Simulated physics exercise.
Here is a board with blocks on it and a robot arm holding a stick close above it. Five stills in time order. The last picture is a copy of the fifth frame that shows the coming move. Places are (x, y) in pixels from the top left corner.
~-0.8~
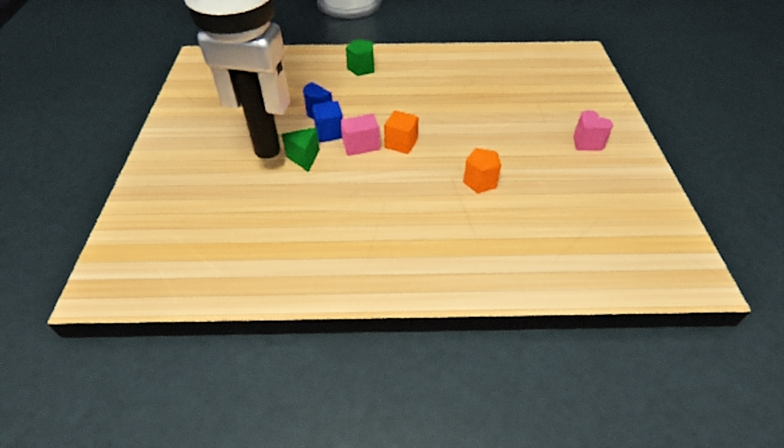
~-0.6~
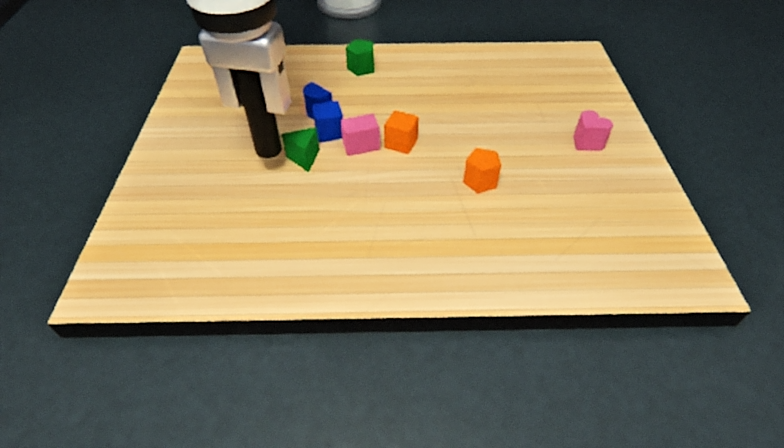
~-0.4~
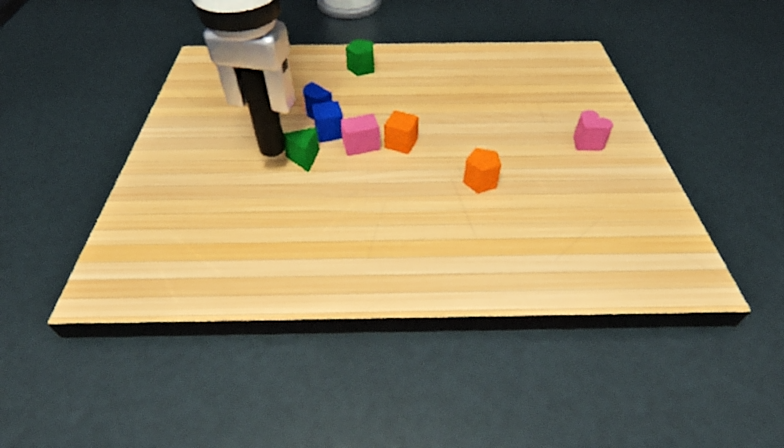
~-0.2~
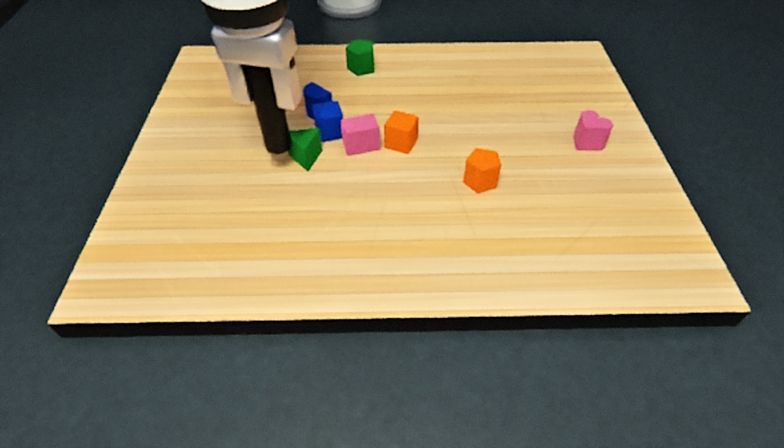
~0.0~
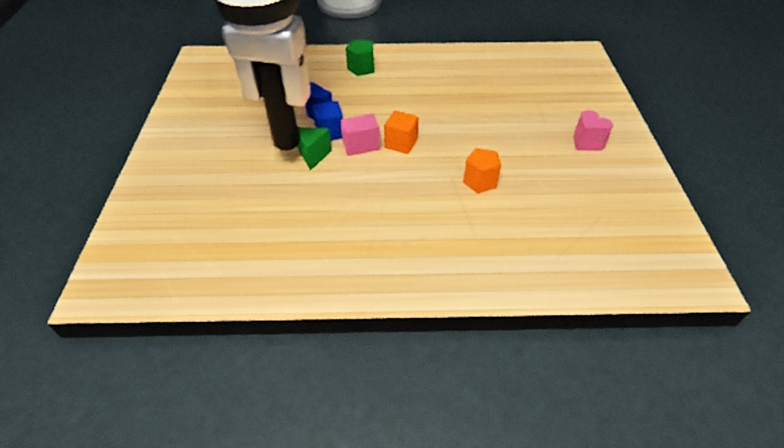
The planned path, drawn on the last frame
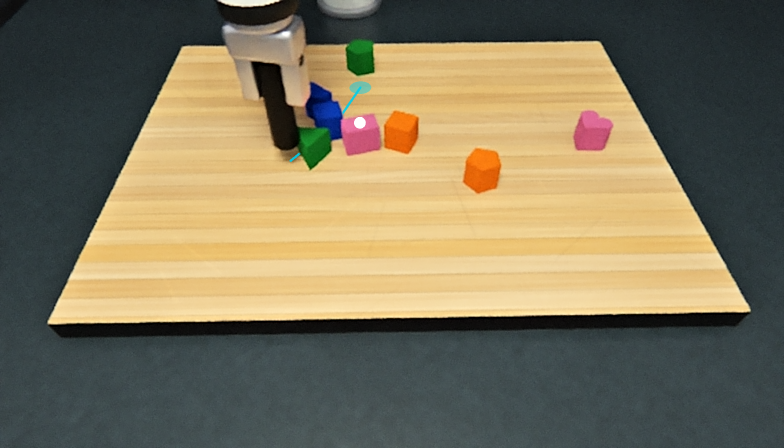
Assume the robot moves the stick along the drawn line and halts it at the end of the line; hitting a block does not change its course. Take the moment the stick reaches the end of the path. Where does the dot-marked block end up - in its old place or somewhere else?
The block in question stays where it was by the end.
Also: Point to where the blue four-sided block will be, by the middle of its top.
It will likely be found at (370, 86).
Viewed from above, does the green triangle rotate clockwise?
Yes, I think so.
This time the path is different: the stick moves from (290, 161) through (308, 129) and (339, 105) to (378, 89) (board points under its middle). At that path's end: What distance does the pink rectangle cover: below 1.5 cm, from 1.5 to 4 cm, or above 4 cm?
The displacement of the pink rectangle is below 1.5 cm.
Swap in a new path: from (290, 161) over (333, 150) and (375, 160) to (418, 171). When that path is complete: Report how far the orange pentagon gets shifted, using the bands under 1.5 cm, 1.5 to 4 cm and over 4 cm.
Goes under 1.5 cm.
The drawn path runs from (290, 161) through (334, 124) to (360, 88); the dot is on the pink rectangle.
On the path given first. One third of the way, stick (320, 118); green triangle (331, 127), turned 55° clockwise; blue four-sided block (341, 103), turned 25° anticlockwise.
Two thirds of the way, stick (343, 94); green triangle (331, 127), turned 55° clockwise; blue D-shaped block (318, 85), turned 50° anticlockwise; blue four-sided block (368, 87), turned 25° clockwise.
At the end, stick (359, 71); green triangle (331, 127), turned 55° clockwise; blue D-shaped block (319, 85), turned 55° anticlockwise; blue four-sided block (370, 86), turned 35° clockwise; pink rectangle not moved.
